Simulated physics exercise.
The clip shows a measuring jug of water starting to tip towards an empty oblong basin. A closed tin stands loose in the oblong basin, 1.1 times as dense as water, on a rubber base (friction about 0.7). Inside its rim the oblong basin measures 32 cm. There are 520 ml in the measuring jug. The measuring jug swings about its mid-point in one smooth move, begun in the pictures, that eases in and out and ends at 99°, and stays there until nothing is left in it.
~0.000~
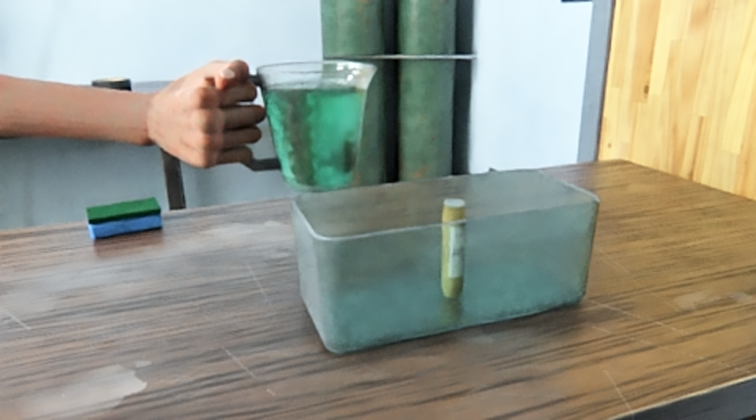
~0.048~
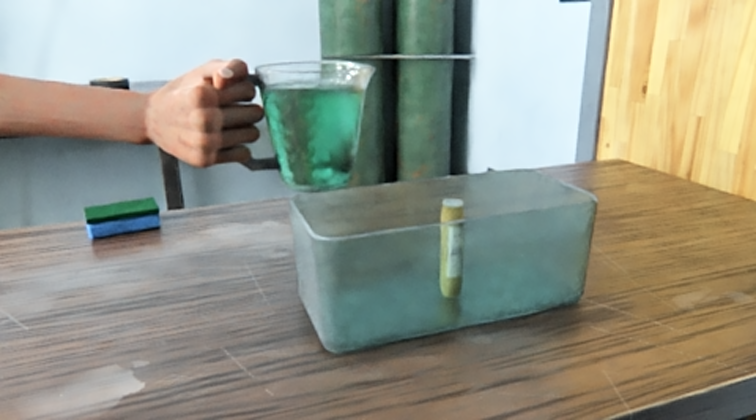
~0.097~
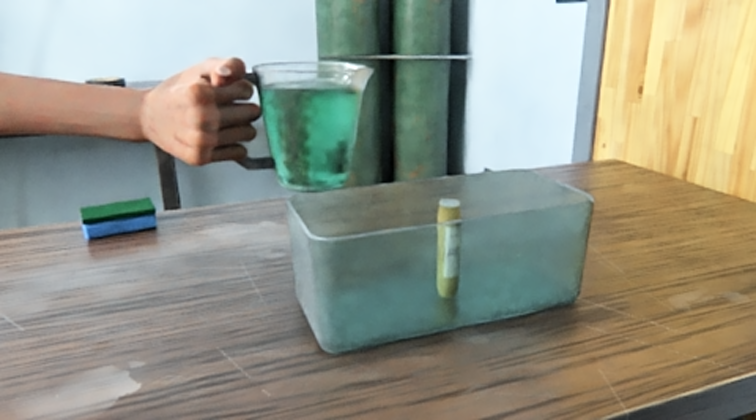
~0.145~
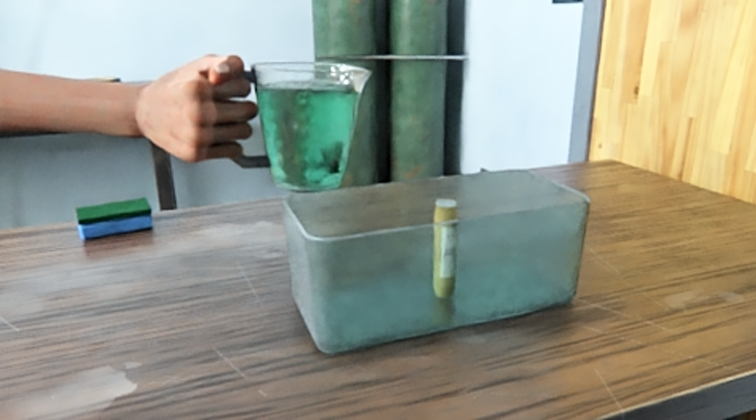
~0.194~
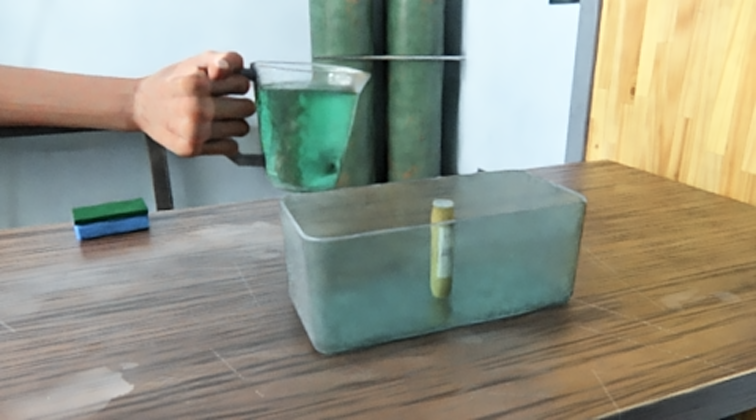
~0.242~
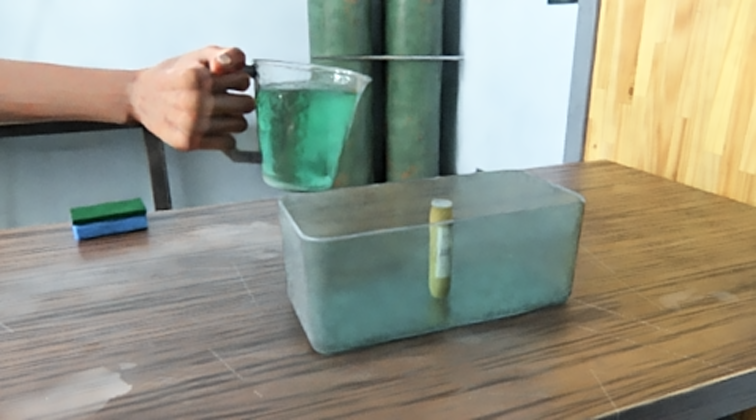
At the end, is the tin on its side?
It topples.
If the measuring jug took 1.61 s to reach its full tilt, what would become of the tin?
The tin goes over.
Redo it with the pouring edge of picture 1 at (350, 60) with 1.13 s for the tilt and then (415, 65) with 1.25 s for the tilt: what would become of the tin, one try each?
First it stays up; then it goes over.
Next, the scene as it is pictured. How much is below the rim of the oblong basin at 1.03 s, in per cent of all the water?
Some 58 per cent.
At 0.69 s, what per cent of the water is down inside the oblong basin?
Near 6 in a hundred.
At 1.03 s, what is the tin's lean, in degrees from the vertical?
Near 35° from upright.
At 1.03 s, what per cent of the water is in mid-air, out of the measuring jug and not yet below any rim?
Near 12 in a hundred.
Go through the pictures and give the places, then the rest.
In the first picture, it leans 0°; its right rim is at (376, 66); the water meets the walls at (264, 88) and (360, 83); the oblong basin's rim runs from (303, 218) to (564, 184); the tin's top is at (454, 207).
In the second picture, it leans 0°; its right rim is at (375, 66); the water meets the walls at (262, 87) and (359, 82).
In the third picture, it leans 1°; its right rim is at (373, 68); the water meets the walls at (260, 87) and (357, 83).
In the fourth picture, it leans 3°; its right rim is at (371, 70); the water meets the walls at (258, 87) and (354, 84).
In the fifth picture, it leans 6°; its right rim is at (370, 73); the water meets the walls at (256, 87) and (354, 85).
In the sixth picture, it leans 9°; its right rim is at (371, 77); the water meets the walls at (258, 88) and (356, 85).
After 0.69 s the tilt is 58° and 80 per cent is still to pour; the tin stands where it began.
After 1.03 s the tilt is 91° and 29 per cent is still to pour; the tin leans 37°.
After 1.37 s the tilt is 99° and 1 per cent is still to pour; the tin lies on its side.
After 1.75 s the tilt is 99° and 0 per cent is still to pour; the tin lies on its side.
In the end the tin lies on its side.
